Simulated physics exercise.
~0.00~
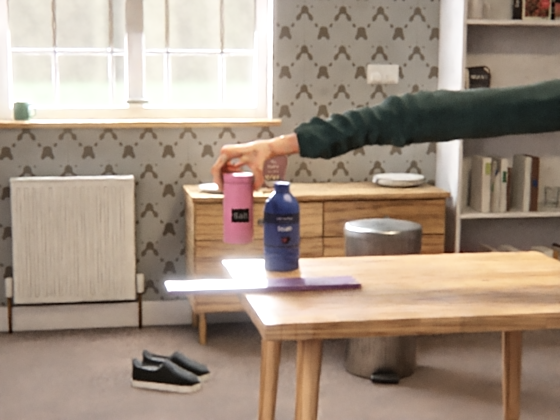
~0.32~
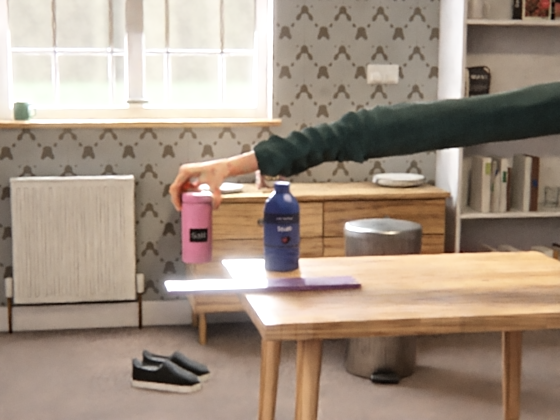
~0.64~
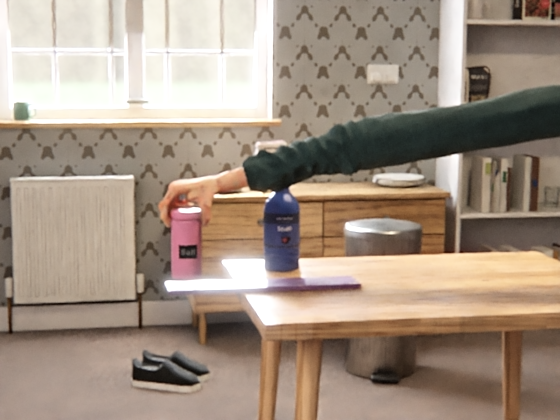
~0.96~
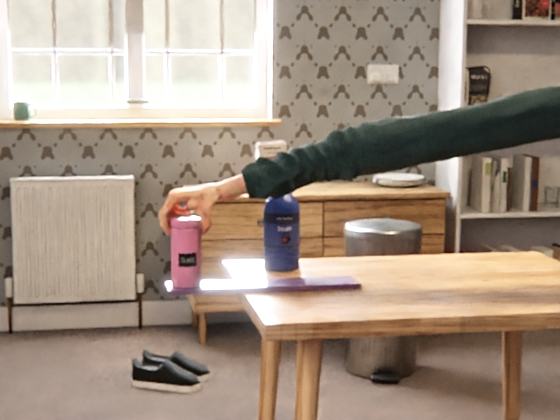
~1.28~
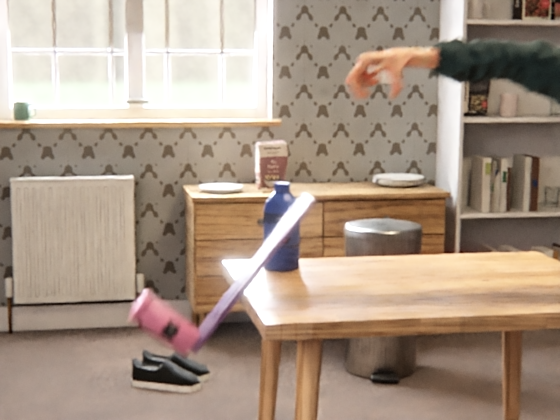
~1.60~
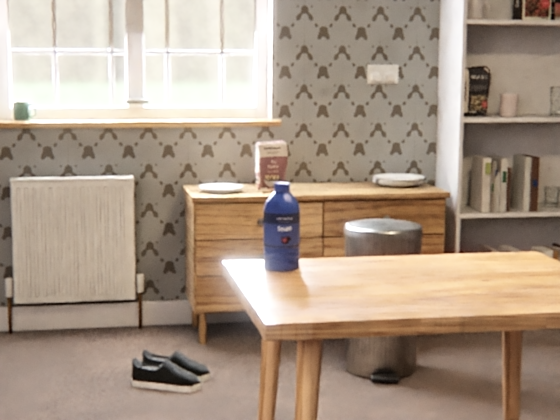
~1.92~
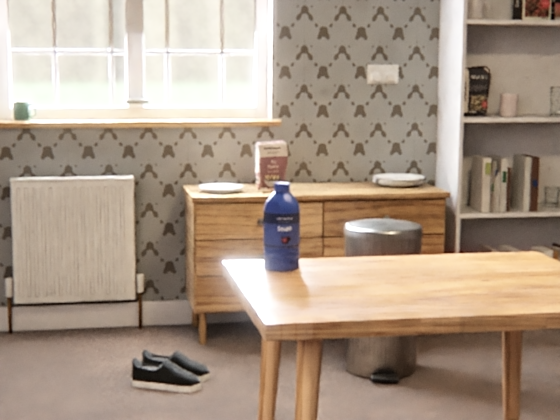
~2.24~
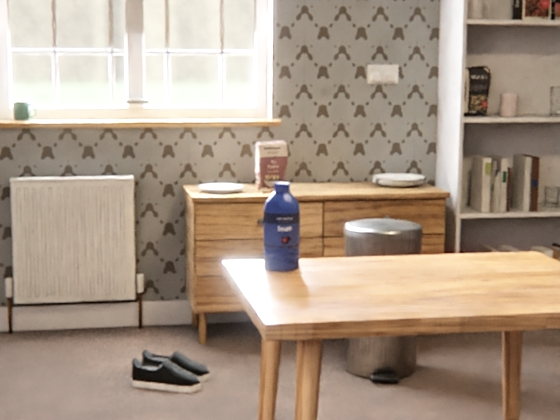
Pink jar being set by a hand on a purple board's overhanging end, tipping both off the table, blue bottle staying upright.
